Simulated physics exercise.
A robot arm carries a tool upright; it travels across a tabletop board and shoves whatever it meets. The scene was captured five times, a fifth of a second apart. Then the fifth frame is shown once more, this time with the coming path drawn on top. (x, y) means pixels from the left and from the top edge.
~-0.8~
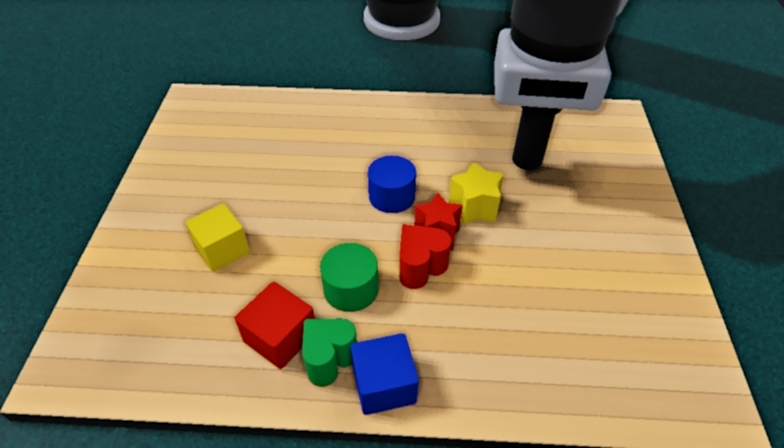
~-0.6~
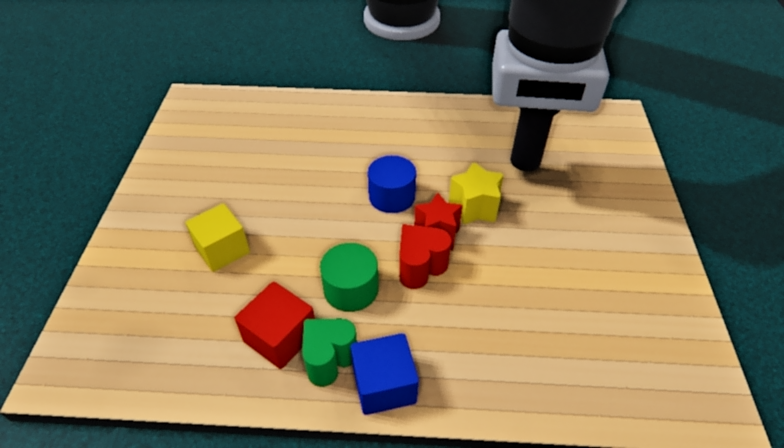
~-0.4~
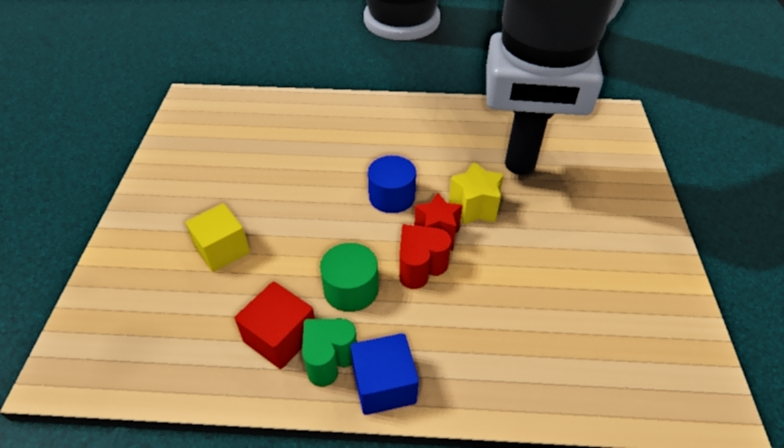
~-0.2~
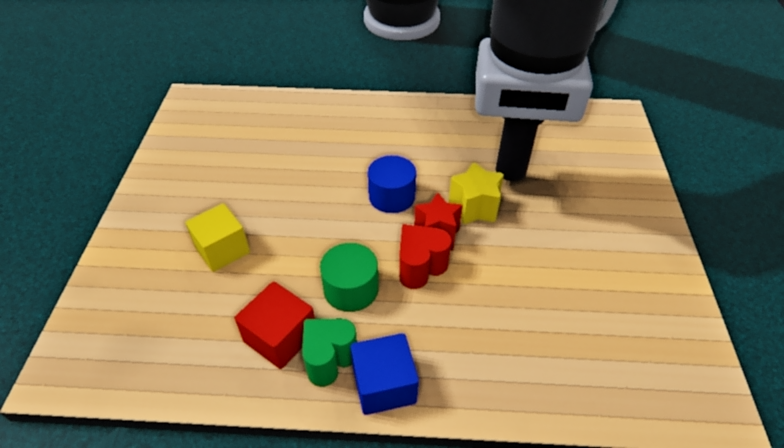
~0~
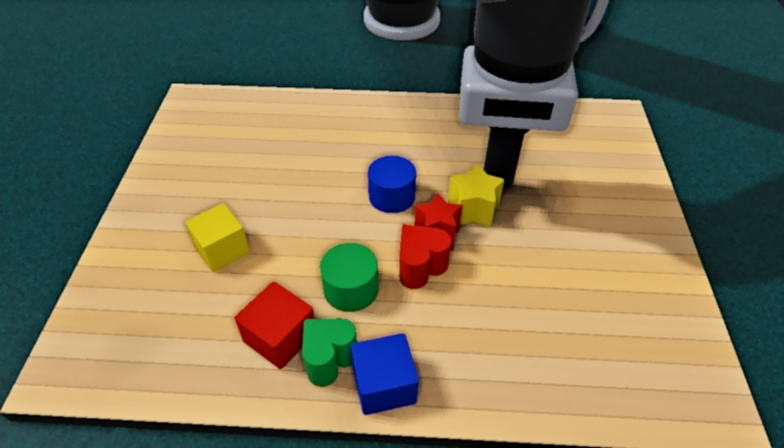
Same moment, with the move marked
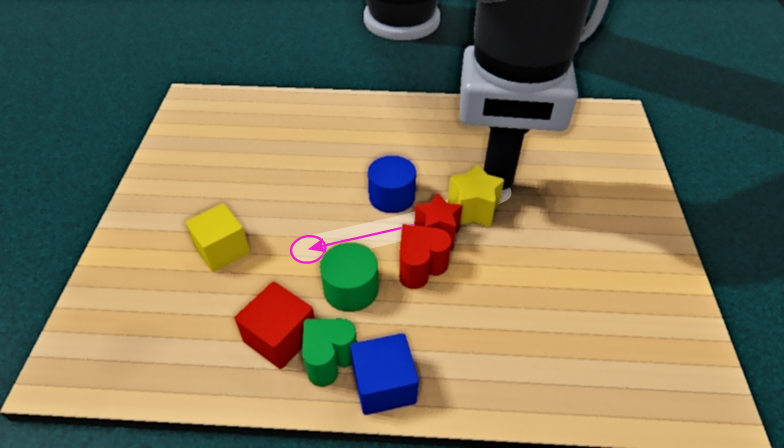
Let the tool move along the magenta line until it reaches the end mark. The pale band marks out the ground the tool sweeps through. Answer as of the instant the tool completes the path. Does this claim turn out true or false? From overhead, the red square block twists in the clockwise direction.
My answer: True.
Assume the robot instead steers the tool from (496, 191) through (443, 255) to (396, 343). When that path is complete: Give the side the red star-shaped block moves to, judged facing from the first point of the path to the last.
That block drifts right.
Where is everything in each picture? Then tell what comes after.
Tool tip (527, 160); block tops, red square block (274, 312); green heart-shaped block (326, 337); blue circular block (392, 171); red heart-shaped block (422, 242); red star-shaped block (440, 210); yellow star-shaped block (479, 181), in the first picture.
Tool (525, 162); blocks unchanged, in the second picture.
Tool (520, 165); blocks unchanged, in the third picture.
Tool (511, 171); blocks unchanged, in the fourth picture.
Tool (498, 179); red square block (274, 312); green heart-shaped block (326, 337); blue circular block (392, 171); red heart-shaped block (422, 242); red star-shaped block (440, 210); yellow star-shaped block (478, 184), in the fifth picture.
Path on the board, from (496, 191) over (410, 226) to (308, 249).
What follows on the original path. One third of the way, tool (442, 205); red heart-shaped block (403, 273), turned 15° anticlockwise; red star-shaped block (395, 238); yellow star-shaped block (420, 211).
Two thirds of the way, tool (377, 222); red square block (256, 327), turned 20° clockwise; green heart-shaped block (326, 345), turned 15° anticlockwise; red heart-shaped block (404, 279), turned 30° anticlockwise; red star-shaped block (341, 266), turned 40° anticlockwise; yellow star-shaped block (354, 233).
At the end, tool (306, 238); red square block (229, 347), turned 45° clockwise; green heart-shaped block (330, 368), turned 50° anticlockwise; blue circular block in place; red heart-shaped block (404, 279), turned 30° anticlockwise; red star-shaped block (303, 291), turned 65° anticlockwise; yellow star-shaped block (298, 254), turned 40° anticlockwise.
